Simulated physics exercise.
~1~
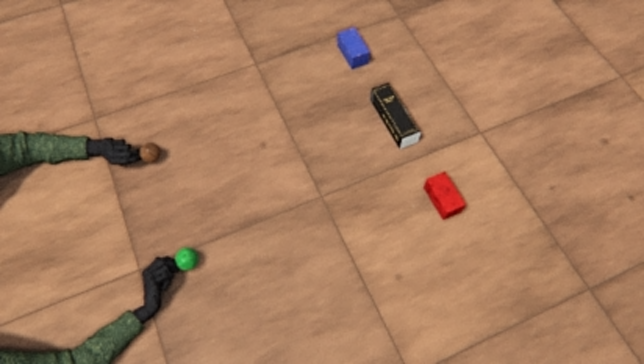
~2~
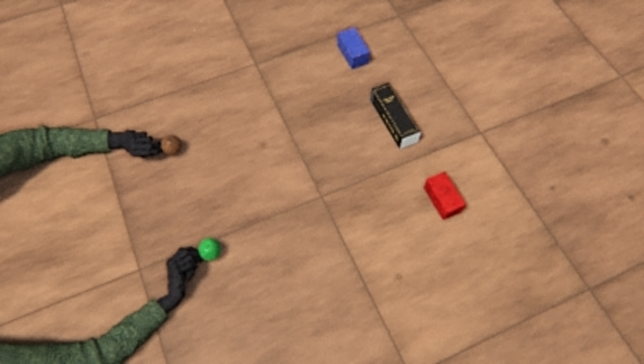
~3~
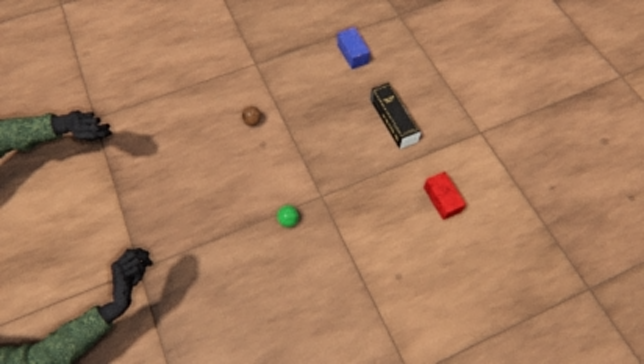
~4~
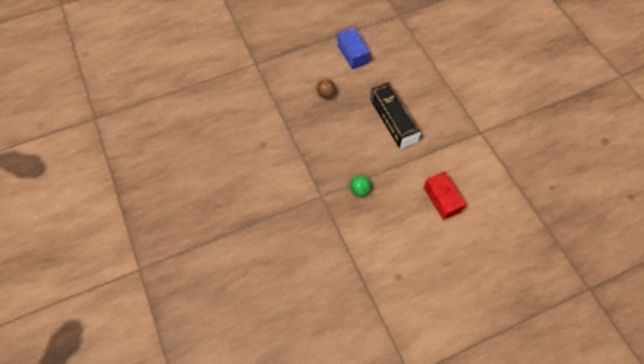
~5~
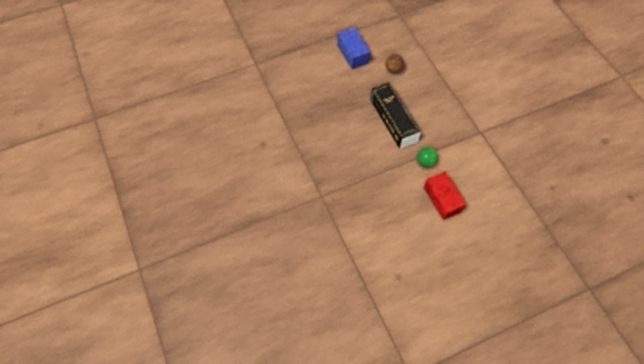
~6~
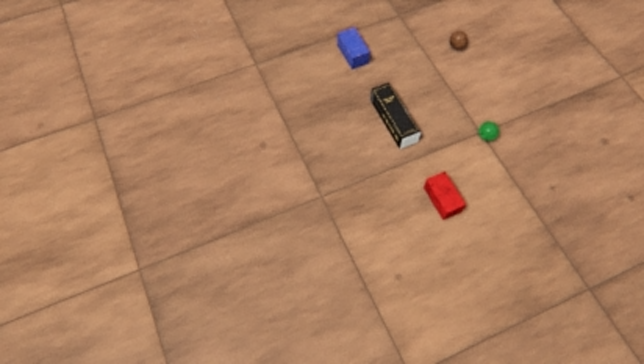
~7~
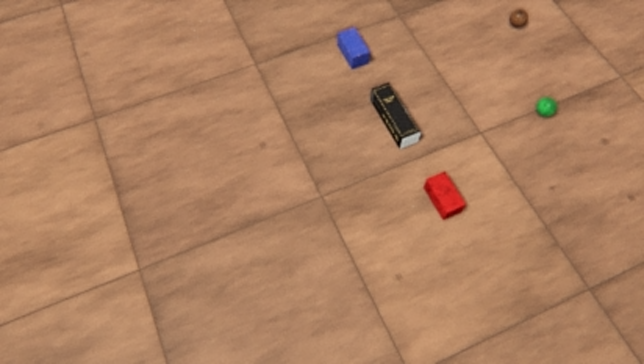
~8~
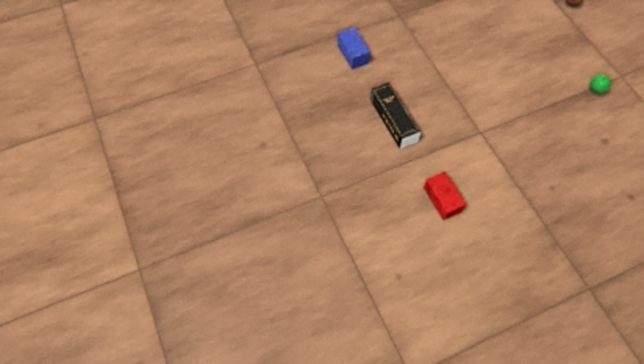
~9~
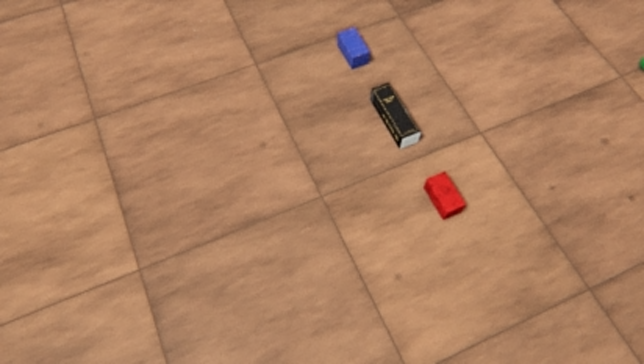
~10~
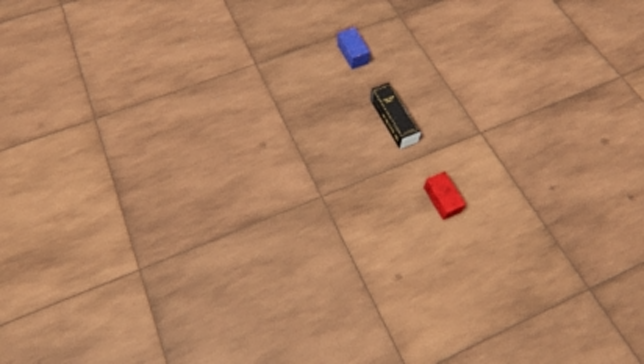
Two gloved hands rolled a small brown ball and a green one to the right across a tiled floor toward a blue block, a black box and a red block, and both balls slipped through the gaps and rolled out of view.
